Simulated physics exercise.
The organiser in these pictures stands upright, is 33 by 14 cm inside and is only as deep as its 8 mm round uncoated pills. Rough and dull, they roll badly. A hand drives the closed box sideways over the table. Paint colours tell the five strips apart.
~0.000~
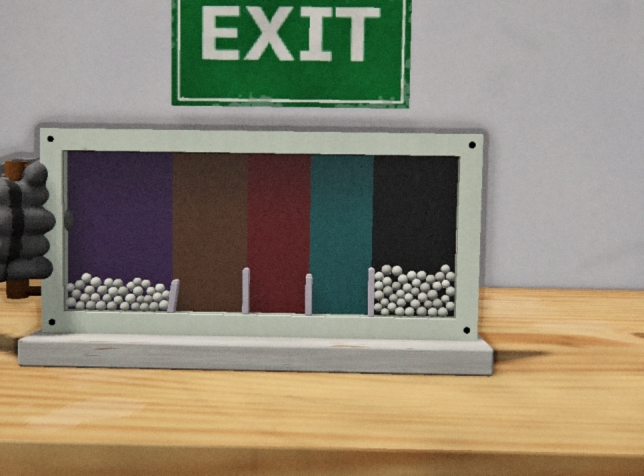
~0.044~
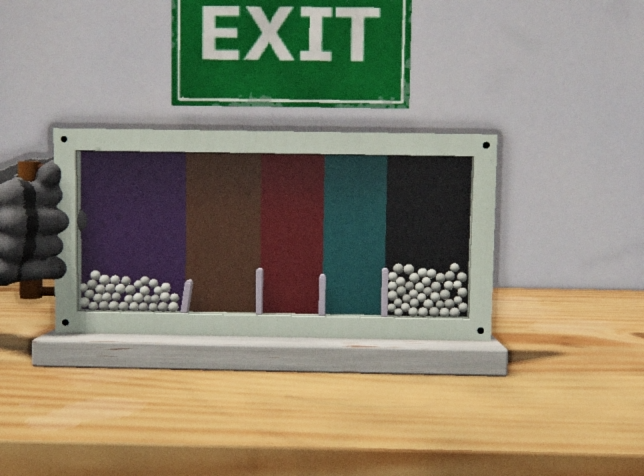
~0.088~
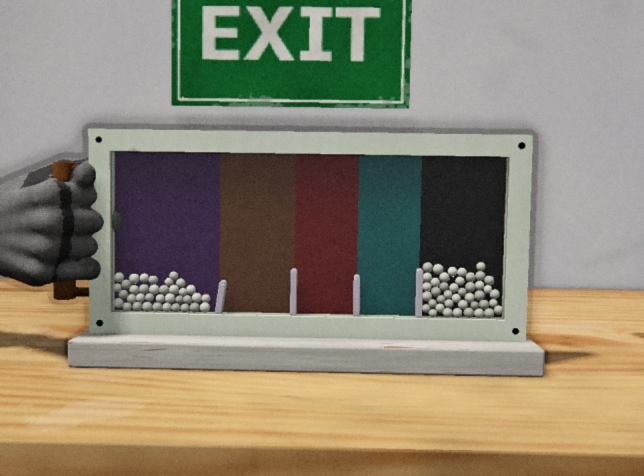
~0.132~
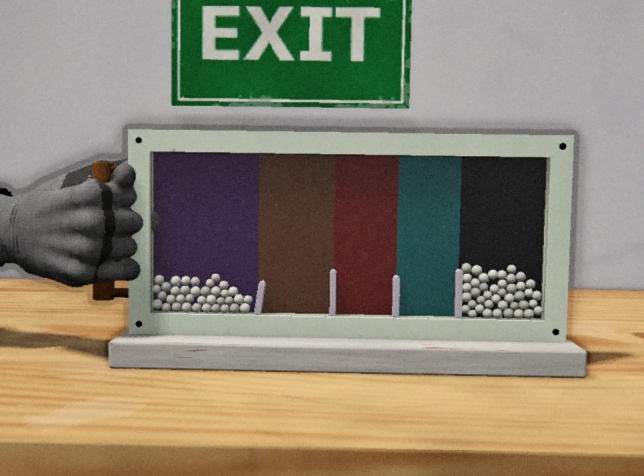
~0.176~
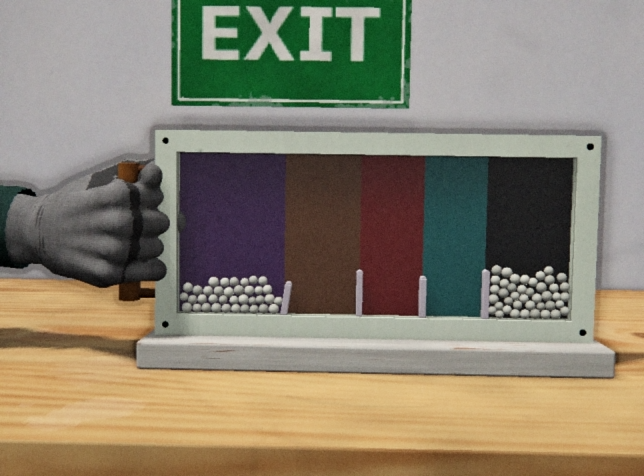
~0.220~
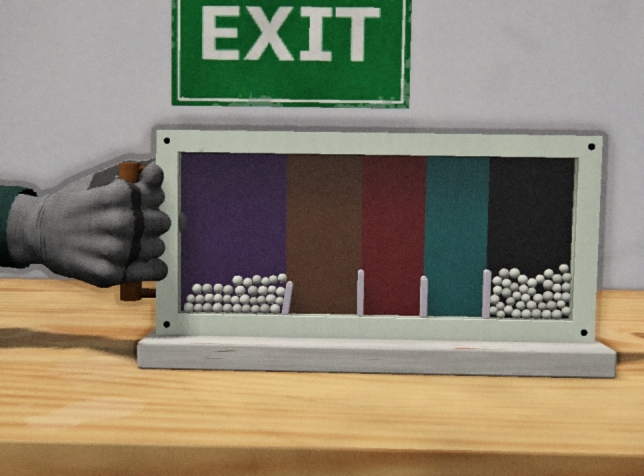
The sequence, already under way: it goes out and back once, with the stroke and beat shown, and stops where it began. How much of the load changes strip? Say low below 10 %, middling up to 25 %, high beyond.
Share that moves: Low.
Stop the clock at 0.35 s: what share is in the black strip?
About 55 per cent.
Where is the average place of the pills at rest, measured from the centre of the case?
Some 1 cm right and 5 cm below.
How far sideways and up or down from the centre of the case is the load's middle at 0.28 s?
About 2 cm right and 5 cm below.
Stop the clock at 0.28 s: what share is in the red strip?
Some 0 per cent.
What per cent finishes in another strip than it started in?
Roughly 5 per cent.
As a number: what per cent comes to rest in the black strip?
About 55 per cent.
By 0.28 s, it is 7 cm to the right; purple 45 %, black 55 %, brown 5 %; 5 % have changed strip.
By 0.35 s, it is 1 cm to the right; purple 40 %, black 55 %, brown 5 %; 5 % have changed strip.
By 0.40 s, it is at its start; purple 40 %, black 55 %, brown 5 %; 5 % have changed strip.
Settled by 1.0 s, it is at its start; red 0 %, purple 40 %, turquoise 0 %, black 55 %, brown 5 %; 5 % have changed strip.
